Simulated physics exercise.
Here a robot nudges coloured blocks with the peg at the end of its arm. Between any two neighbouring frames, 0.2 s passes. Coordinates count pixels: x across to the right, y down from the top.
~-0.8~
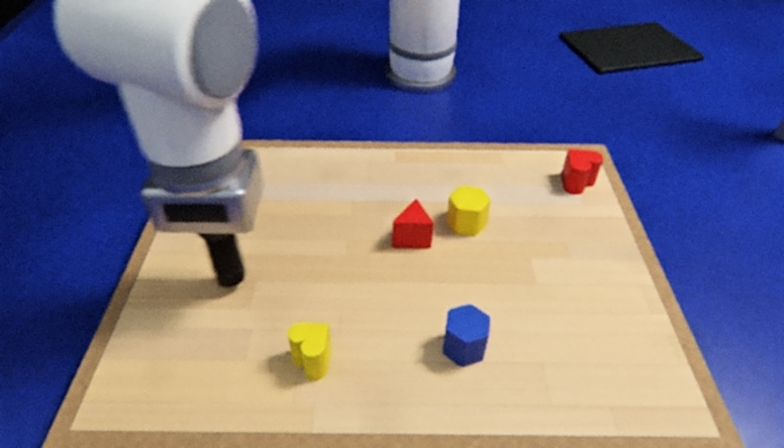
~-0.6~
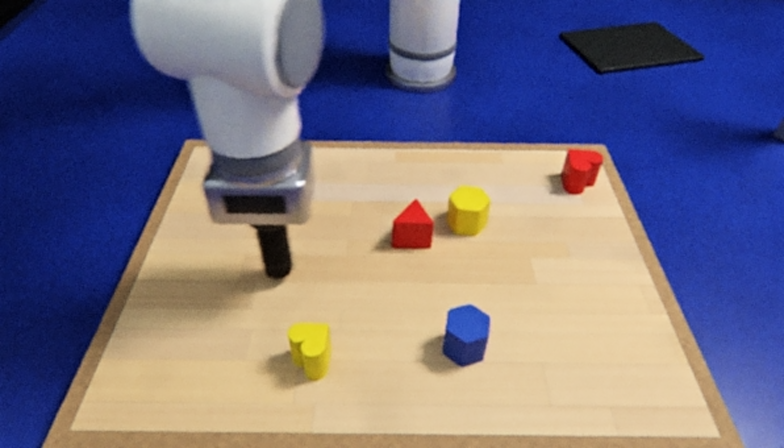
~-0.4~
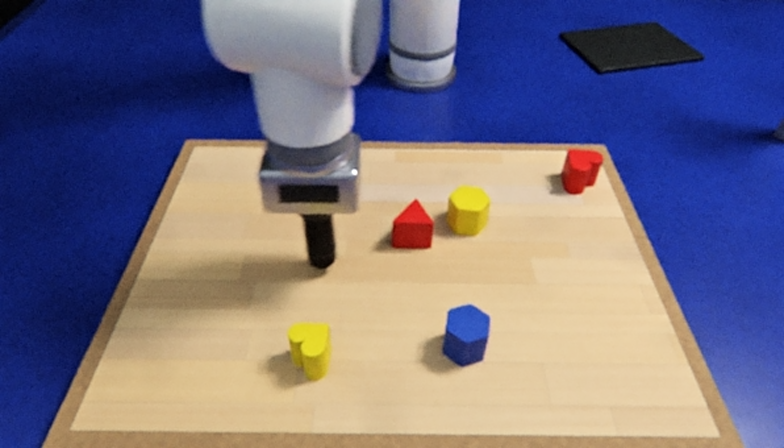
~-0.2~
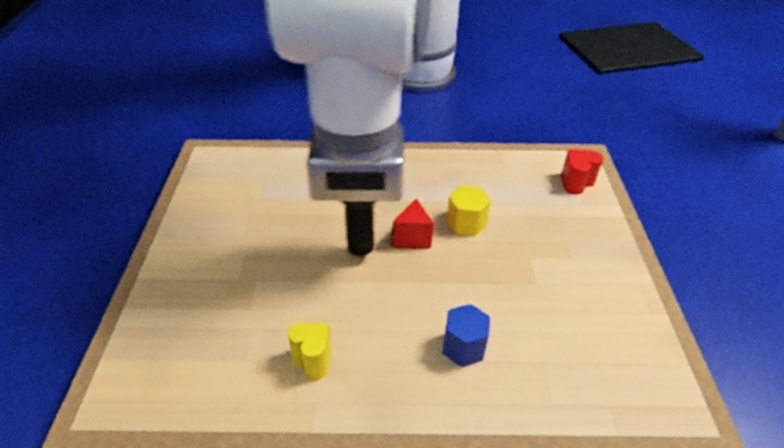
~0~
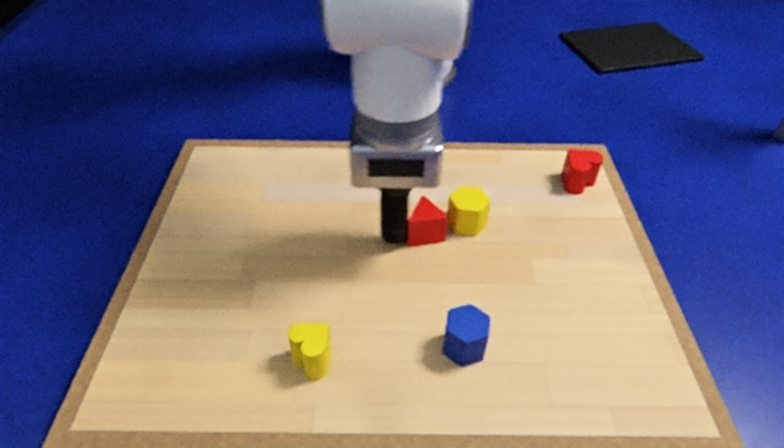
Robot arm moving its black peg rightward across a wooden board and nudging a red triangular block toward a yellow hexagon.
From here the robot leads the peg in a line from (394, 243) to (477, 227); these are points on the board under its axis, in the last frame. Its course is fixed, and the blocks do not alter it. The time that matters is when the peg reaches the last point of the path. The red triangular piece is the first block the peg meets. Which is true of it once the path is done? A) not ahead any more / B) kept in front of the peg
Option B.
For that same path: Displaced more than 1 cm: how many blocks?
The answer is two blocks.
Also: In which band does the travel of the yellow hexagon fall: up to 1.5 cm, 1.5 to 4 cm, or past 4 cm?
More than 4 cm.
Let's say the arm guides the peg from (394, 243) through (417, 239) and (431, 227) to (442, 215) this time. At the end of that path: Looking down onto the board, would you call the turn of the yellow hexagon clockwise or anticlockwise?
Turns anticlockwise.
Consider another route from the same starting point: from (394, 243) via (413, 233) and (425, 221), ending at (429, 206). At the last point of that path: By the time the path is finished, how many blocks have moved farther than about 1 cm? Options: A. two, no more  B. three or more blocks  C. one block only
I choose C.
On the path given first. One third of the way, peg at (423, 229); red triangular piece at (450, 209), turned 15° anticlockwise; yellow hexagon at (477, 197), turned 25° anticlockwise.
Two thirds of the way, peg at (451, 224); red triangular piece at (479, 208), turned 15° anticlockwise; yellow hexagon at (496, 191), turned 55° anticlockwise.
At the end, peg at (478, 220); red triangular piece at (508, 211), turned 15° anticlockwise; yellow hexagon at (510, 188), turned 95° anticlockwise.
